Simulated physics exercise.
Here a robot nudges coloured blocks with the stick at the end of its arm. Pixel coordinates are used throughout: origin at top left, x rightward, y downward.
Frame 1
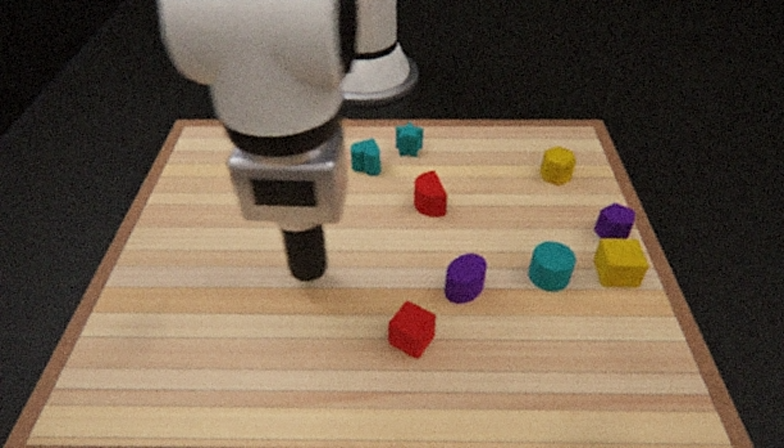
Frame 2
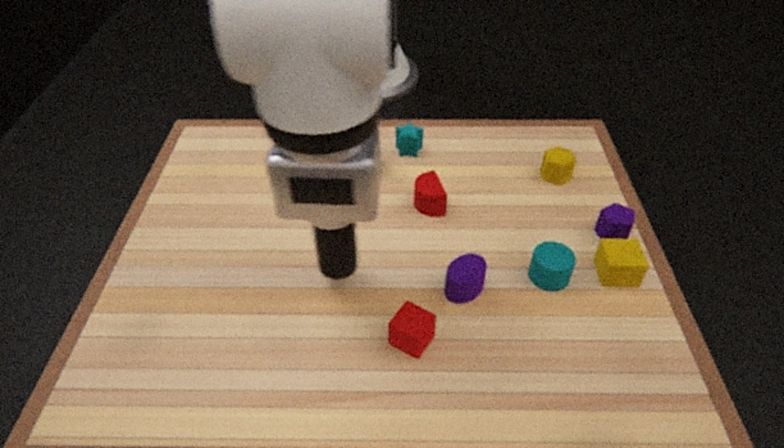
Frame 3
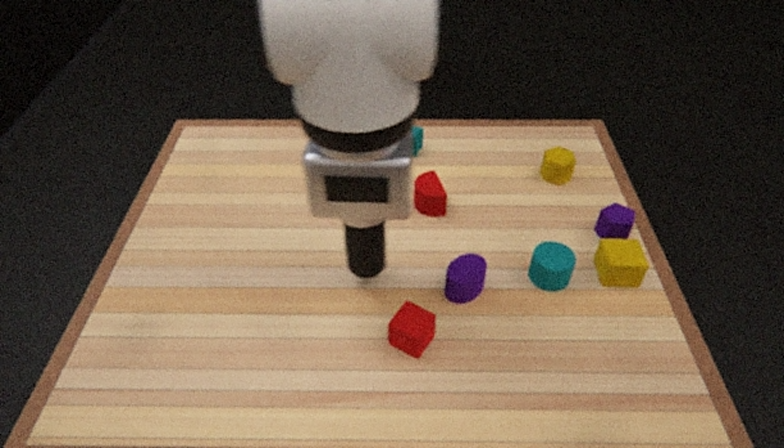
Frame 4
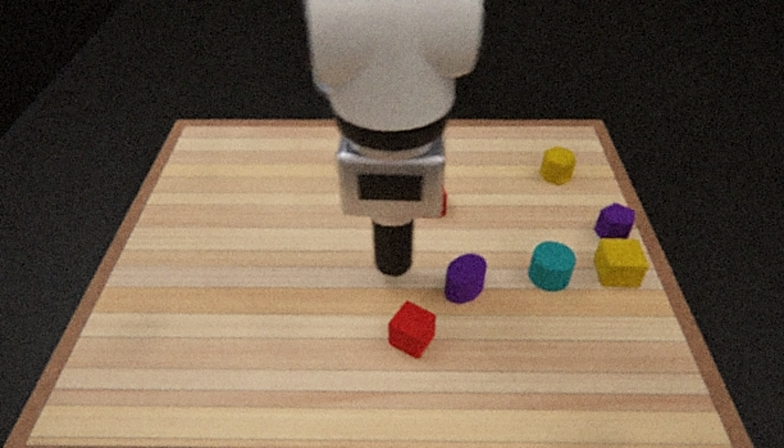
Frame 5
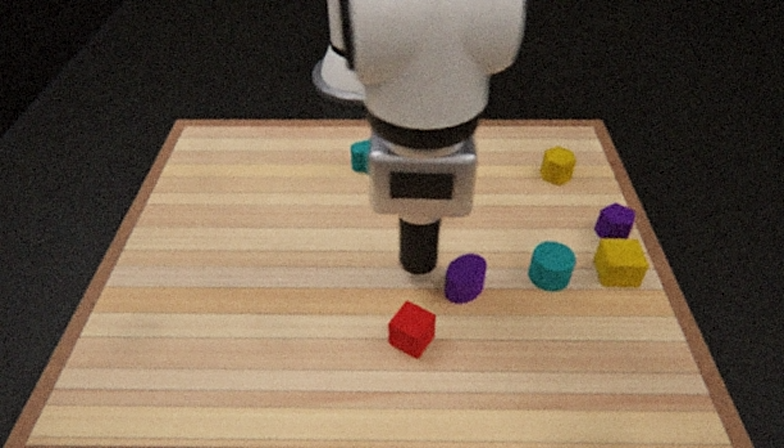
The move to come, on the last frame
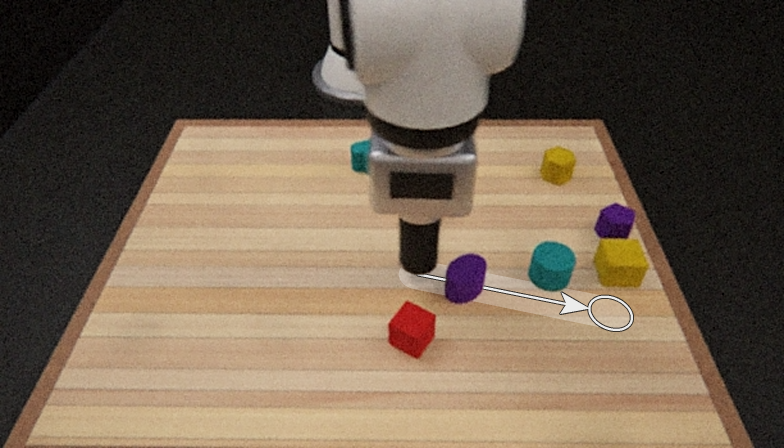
A white robot arm with a black stick at its end slid steadily to the right across a wooden board, drawing close to a purple oval block, while the scattered coloured blocks stayed still.
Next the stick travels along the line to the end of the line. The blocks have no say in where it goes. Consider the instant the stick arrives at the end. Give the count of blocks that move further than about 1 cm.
Moved: 2.
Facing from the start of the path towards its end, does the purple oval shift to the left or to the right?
Shifts right.
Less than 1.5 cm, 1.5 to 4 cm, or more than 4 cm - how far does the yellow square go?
Short, under 1.5 cm.
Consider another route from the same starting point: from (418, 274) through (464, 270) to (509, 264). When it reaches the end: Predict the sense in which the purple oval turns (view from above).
Top view: Clockwise.
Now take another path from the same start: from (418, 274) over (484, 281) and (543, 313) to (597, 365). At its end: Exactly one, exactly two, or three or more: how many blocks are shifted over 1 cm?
It will shift just one block.
Path on the board, in a line from (418, 274) to (610, 313).
On the path given first. One third of the way, stick (481, 274); purple oval (520, 279).
Two thirds of the way, stick (548, 287); purple oval (589, 297), turned 15° clockwise; turquoise circle (567, 253).
At the end, stick (616, 300); purple oval (656, 320), turned 45° clockwise; turquoise circle (574, 252); yellow square in place.
